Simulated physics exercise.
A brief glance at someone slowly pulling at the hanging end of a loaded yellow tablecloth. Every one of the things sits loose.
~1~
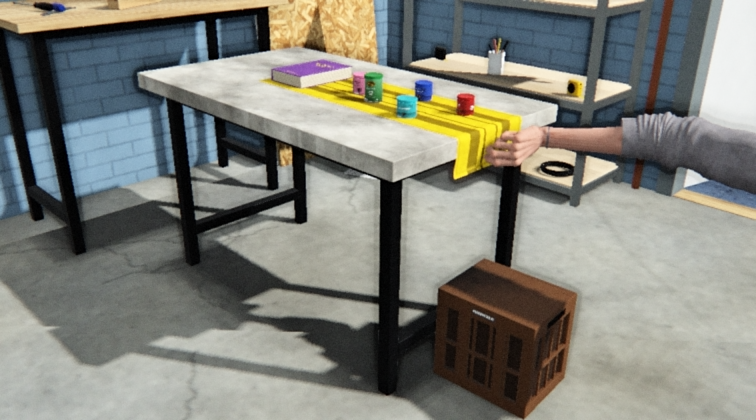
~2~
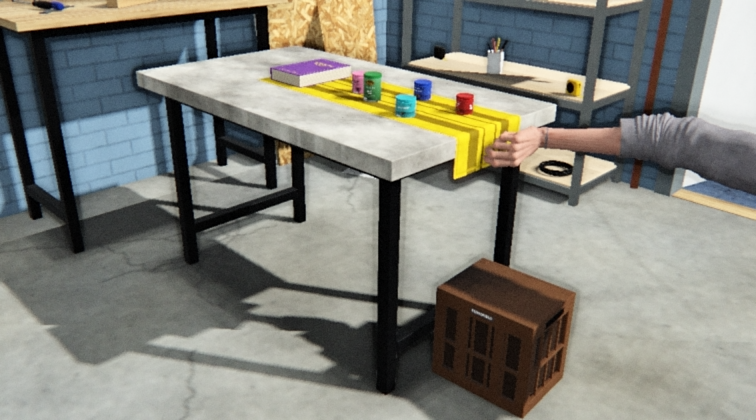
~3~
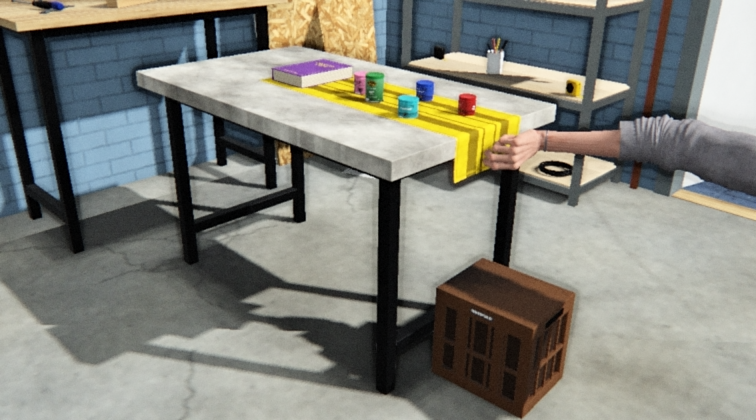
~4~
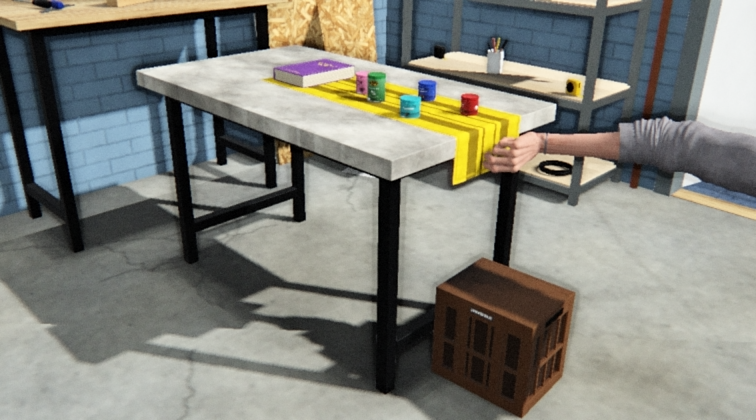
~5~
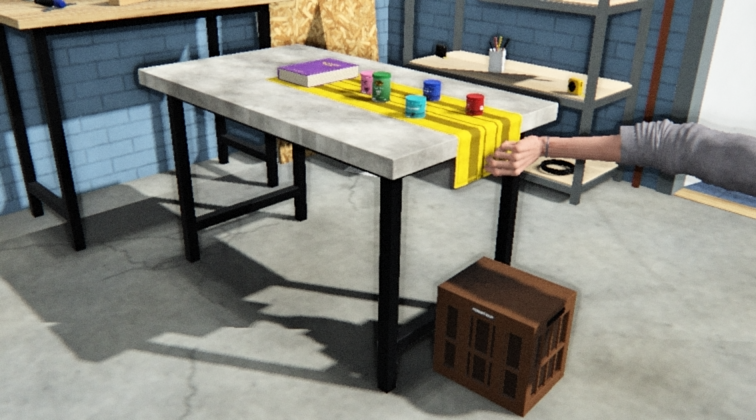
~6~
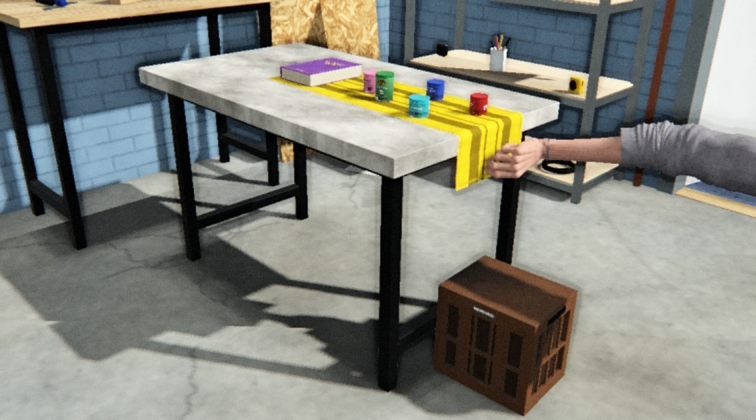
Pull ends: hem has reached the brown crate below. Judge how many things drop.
You will see three of them fall.
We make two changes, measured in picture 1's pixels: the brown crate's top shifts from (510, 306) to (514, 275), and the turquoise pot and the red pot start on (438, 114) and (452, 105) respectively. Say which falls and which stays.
The turquoise pot is lost, the red pot is lost.
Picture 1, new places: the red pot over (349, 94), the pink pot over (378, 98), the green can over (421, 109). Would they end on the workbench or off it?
Red pot: Safe. Pink pot: Safe. Green can: Lost.
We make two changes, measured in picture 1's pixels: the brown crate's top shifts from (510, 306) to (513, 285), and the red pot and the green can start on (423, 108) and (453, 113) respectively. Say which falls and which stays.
Outcome for the red pot: It is lost. Outcome for the green can: It is lost.
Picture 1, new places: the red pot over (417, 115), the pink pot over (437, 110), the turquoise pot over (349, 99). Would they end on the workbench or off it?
Red pot: Goes. Pink pot: Goes. Turquoise pot: Stays.
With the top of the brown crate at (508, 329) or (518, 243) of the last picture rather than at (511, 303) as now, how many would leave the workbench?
4 and 1.
Soon after, hem near (486, 218); red pot gone.
After that, hem near (484, 254); red pot and turquoise pot gone.
And then, hem on the crate; red pot, turquoise pot and blue pot gone.
In the end, hem on the crate; red pot, turquoise pot and blue pot gone. The count of fallen things is three.
